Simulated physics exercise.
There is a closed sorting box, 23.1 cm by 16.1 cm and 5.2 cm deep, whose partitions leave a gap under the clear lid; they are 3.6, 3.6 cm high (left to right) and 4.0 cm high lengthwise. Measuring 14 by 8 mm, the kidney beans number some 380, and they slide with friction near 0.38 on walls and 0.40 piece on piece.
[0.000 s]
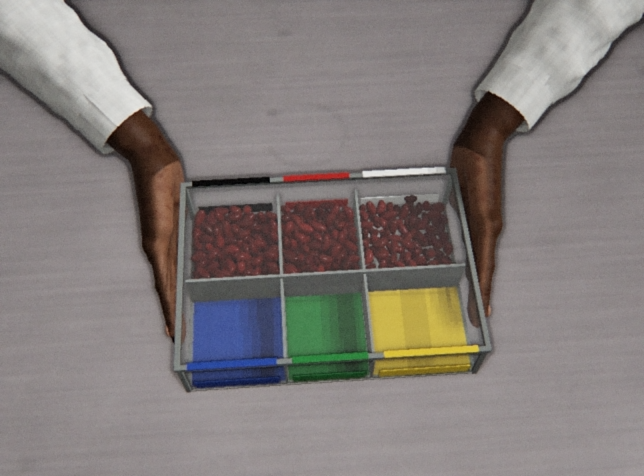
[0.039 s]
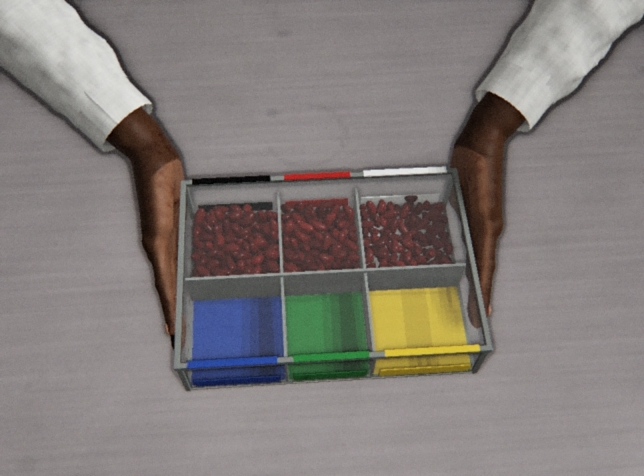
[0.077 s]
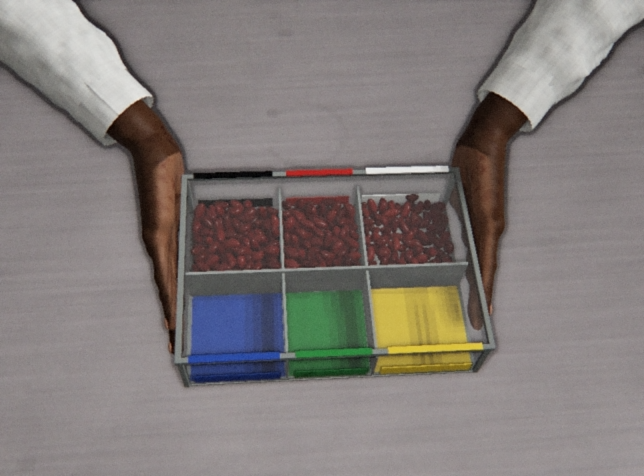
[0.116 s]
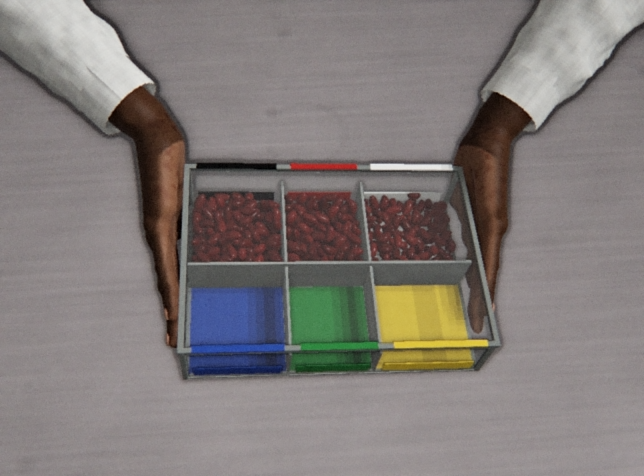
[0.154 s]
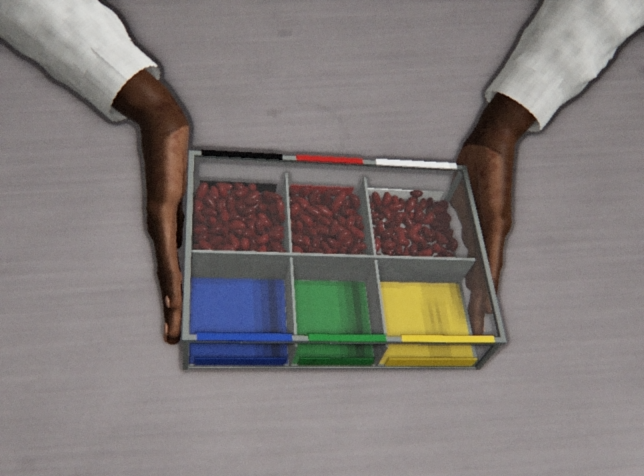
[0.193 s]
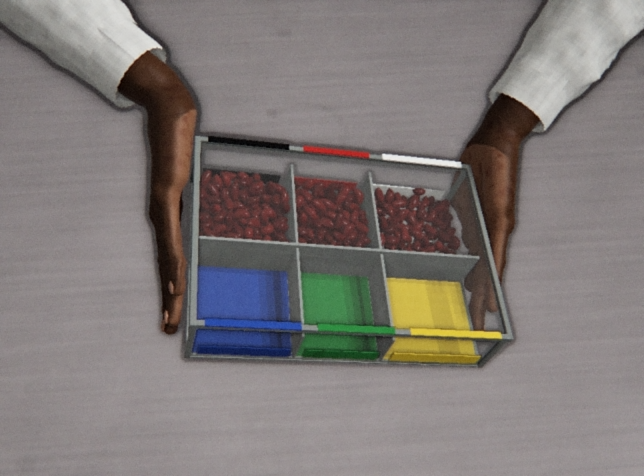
A clear-lidded sorting box with six compartments sits between two hands in white sleeves, seen from above over a plain grey surface. Dark red beans fill the three far compartments, behind which runs a black, red and white edge, while the near three are empty with blue, green and yellow floors. The hands slowly, then more quickly, tilt and turn the box slightly, its left side shifting upward, while the beans barely move.
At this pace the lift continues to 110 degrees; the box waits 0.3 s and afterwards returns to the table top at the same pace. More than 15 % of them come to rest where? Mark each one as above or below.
Marked: Red above; blue below; green below; yellow below; white above; black above.
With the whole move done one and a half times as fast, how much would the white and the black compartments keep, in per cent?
You'd end up with white at 40 percent and black at 30 percent.
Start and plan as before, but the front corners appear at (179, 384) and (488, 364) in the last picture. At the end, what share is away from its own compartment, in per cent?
In that case some 15 per cent.
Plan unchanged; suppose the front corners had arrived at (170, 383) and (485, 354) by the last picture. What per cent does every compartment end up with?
It comes out as red at 25 percent, blue at 10 percent, green at 5 percent, yellow at 0 percent, white at 20 percent and black at 35 percent.
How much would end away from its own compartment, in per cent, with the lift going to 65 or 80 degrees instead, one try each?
I'd put them near 5 and 10 percent in that order.
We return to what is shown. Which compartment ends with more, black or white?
The larger amount is in the white one.
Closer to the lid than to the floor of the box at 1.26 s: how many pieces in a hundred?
About 60 per cent.
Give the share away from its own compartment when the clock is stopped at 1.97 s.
Roughly 20 %.
After 1.26 s, tilt 110 degrees; red 35 %, white 40 %, black 25 %.
Then, at 1.97 s, tilt 58 degrees; red 35 %, white 40 %, black 25 %.
After 2.71 s, tilt 0 degrees; red 35 %, white 40 %, black 20 %.
By 3.1 s all is still; red 35 %, blue 0 %, green 0 %, yellow 0 %, white 40 %, black 20 %.
